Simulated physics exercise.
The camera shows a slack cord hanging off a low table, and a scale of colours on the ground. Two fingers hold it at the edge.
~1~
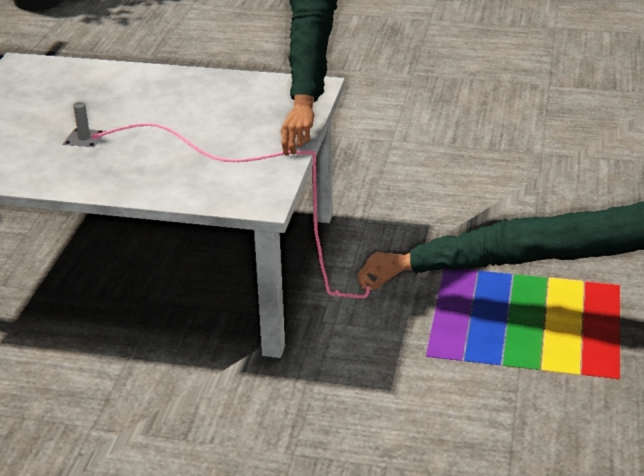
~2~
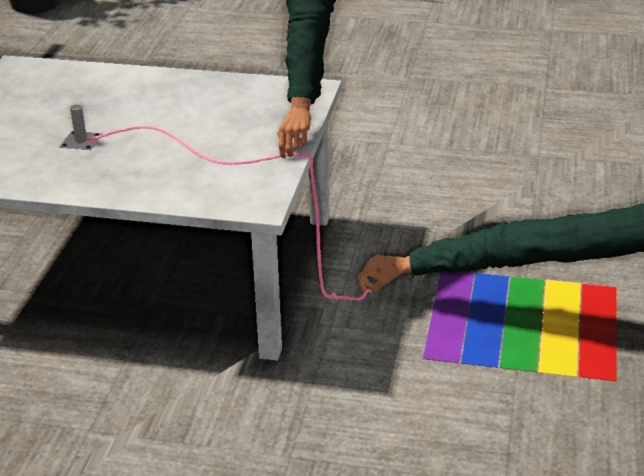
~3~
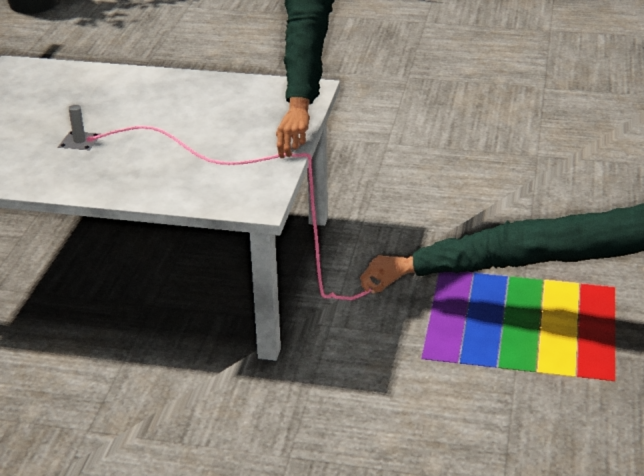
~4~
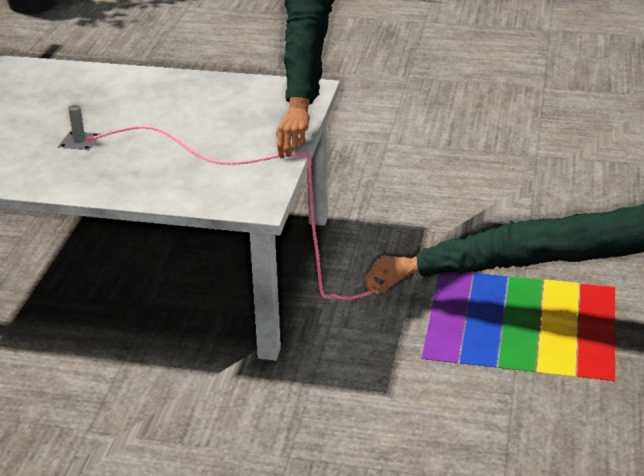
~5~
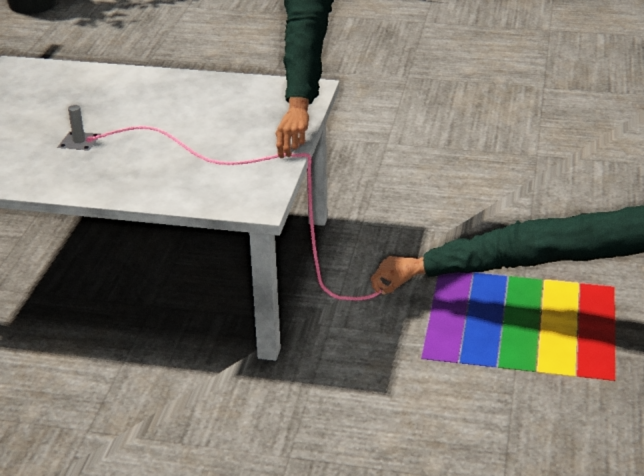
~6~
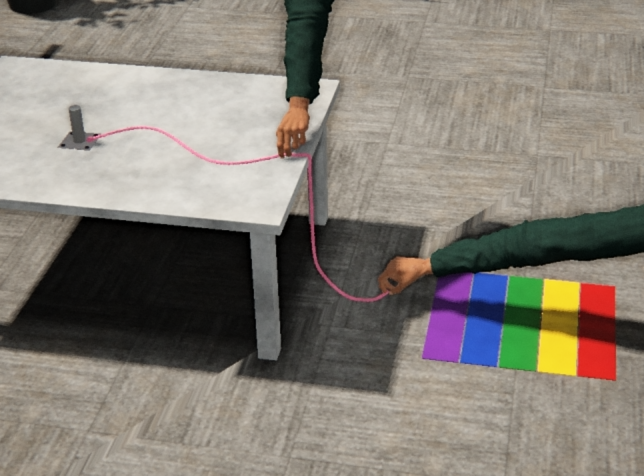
On a carpeted floor beside a low table, one hand pins a pink cord at the edge while another draws its end slightly right.
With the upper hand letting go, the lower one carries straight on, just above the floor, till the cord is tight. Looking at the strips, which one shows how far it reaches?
The green strip shows it.
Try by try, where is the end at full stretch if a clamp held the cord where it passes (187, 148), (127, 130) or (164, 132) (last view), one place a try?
First (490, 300), next (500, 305), last (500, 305).
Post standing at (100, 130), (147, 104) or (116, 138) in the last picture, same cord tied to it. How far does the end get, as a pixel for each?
First (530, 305), then (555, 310), and last (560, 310).
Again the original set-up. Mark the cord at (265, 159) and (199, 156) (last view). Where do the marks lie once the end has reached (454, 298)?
First at (299, 157), next at (231, 147).
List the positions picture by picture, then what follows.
End (368, 287); purple (447, 341); blue (485, 345); green (523, 350); yellow (562, 354); red (601, 359), in the first picture.
End (368, 289); cord through (123, 131) (181, 143) (237, 163) (311, 161) (318, 226) (322, 287), in the second picture.
End (371, 290), in the third picture.
End (374, 290); cord through (122, 131) (180, 143) (236, 164) (309, 161) (313, 226) (321, 287), in the fourth picture.
End (381, 291), in the fifth picture.
End (388, 291); cord through (122, 131) (180, 143) (236, 163) (309, 161) (312, 226) (331, 284), in the sixth picture.
A little later, end near (454, 298); over purple.
Next, end near (495, 302); over blue.
When it is tight, end near (519, 305); over green. It halts on the green strip.
